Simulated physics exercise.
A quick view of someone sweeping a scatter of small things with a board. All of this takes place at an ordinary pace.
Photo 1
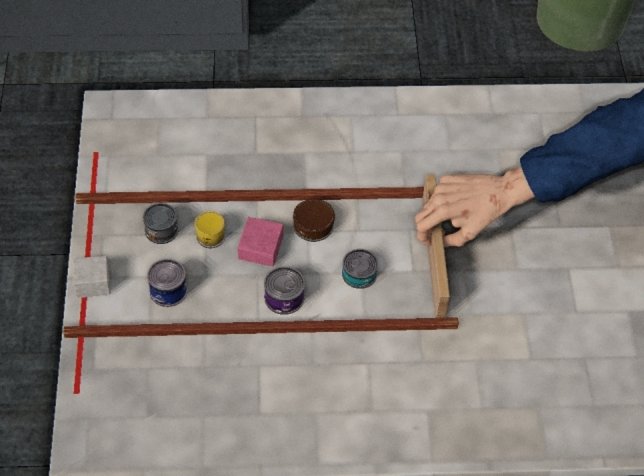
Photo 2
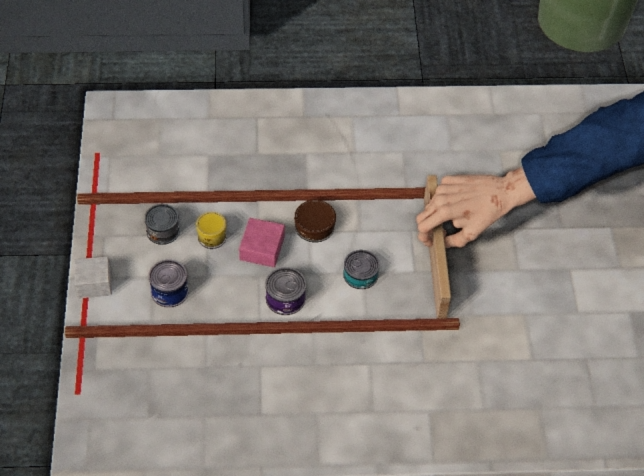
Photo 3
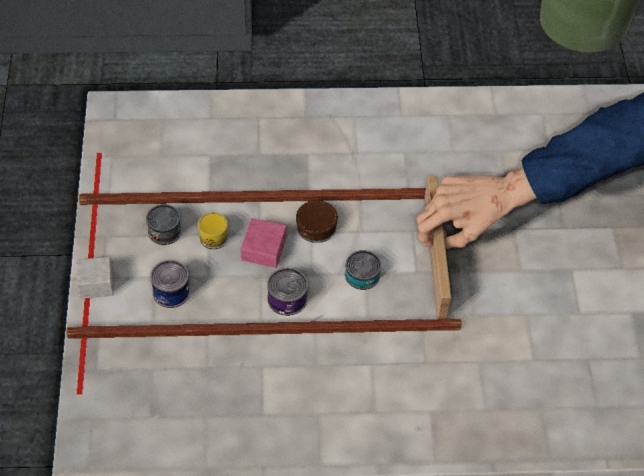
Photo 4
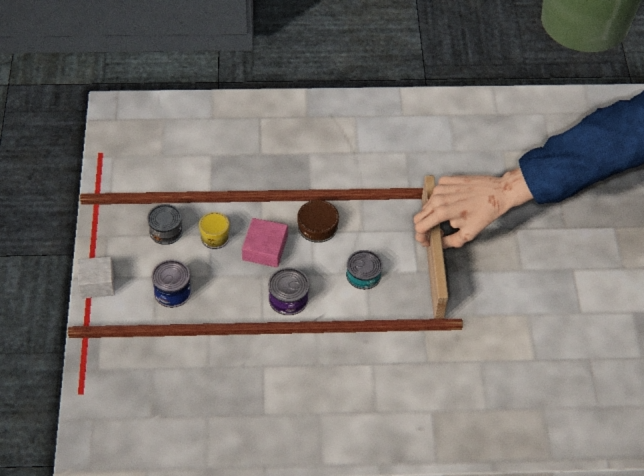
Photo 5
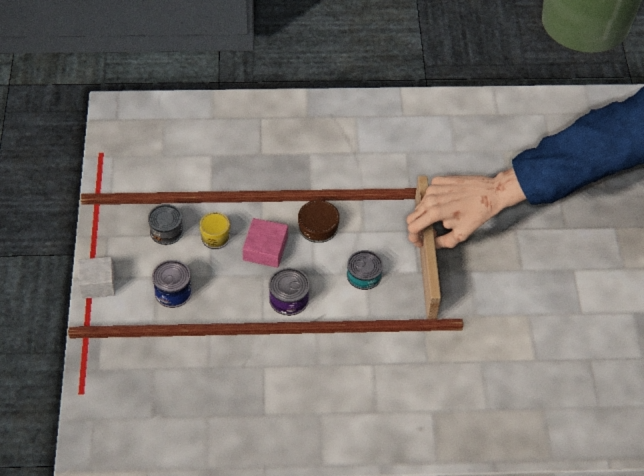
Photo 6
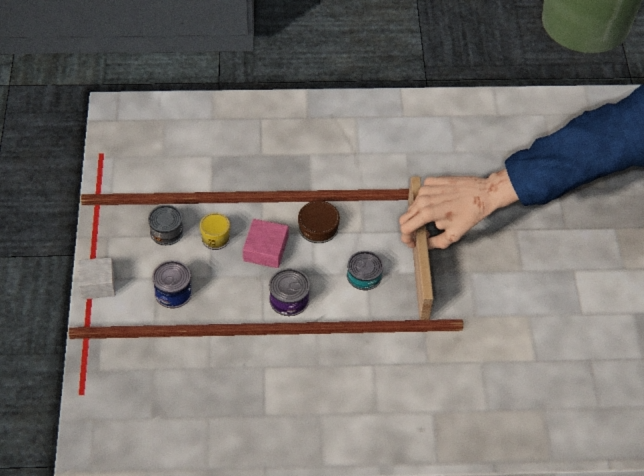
A hand slides a wooden board slightly left between two rails, toward scattered small pots.
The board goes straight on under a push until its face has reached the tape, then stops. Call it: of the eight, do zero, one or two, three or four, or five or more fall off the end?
Five or more fall off.
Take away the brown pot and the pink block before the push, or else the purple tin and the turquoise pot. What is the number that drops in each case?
First 2, then 4.
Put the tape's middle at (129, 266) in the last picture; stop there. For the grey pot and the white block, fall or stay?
Grey pot: Down; white block: Down.
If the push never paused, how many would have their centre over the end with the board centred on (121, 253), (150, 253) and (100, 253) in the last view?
Over the end: 4, 2, 5.
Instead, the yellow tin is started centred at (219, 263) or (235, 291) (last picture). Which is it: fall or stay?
First place, it is gone; second place, it is gone.
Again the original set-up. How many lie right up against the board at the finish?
Contact count: 1.
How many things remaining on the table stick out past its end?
Things overhanging at the end: 2.
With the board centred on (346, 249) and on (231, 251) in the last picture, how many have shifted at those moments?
1 and 6.
A little later, none off yet; white block at rest near (97, 278); grey pot at rest near (166, 225); blue tin at rest near (172, 285).
Next, none off yet; white block at rest near (97, 278); grey pot shifted well along near (111, 230); blue tin shifted about its own width near (142, 286).
When it is over, the number that fall off is five or more; down, brown pot, pink block, yellow tin, blue tin, grey pot and white block.
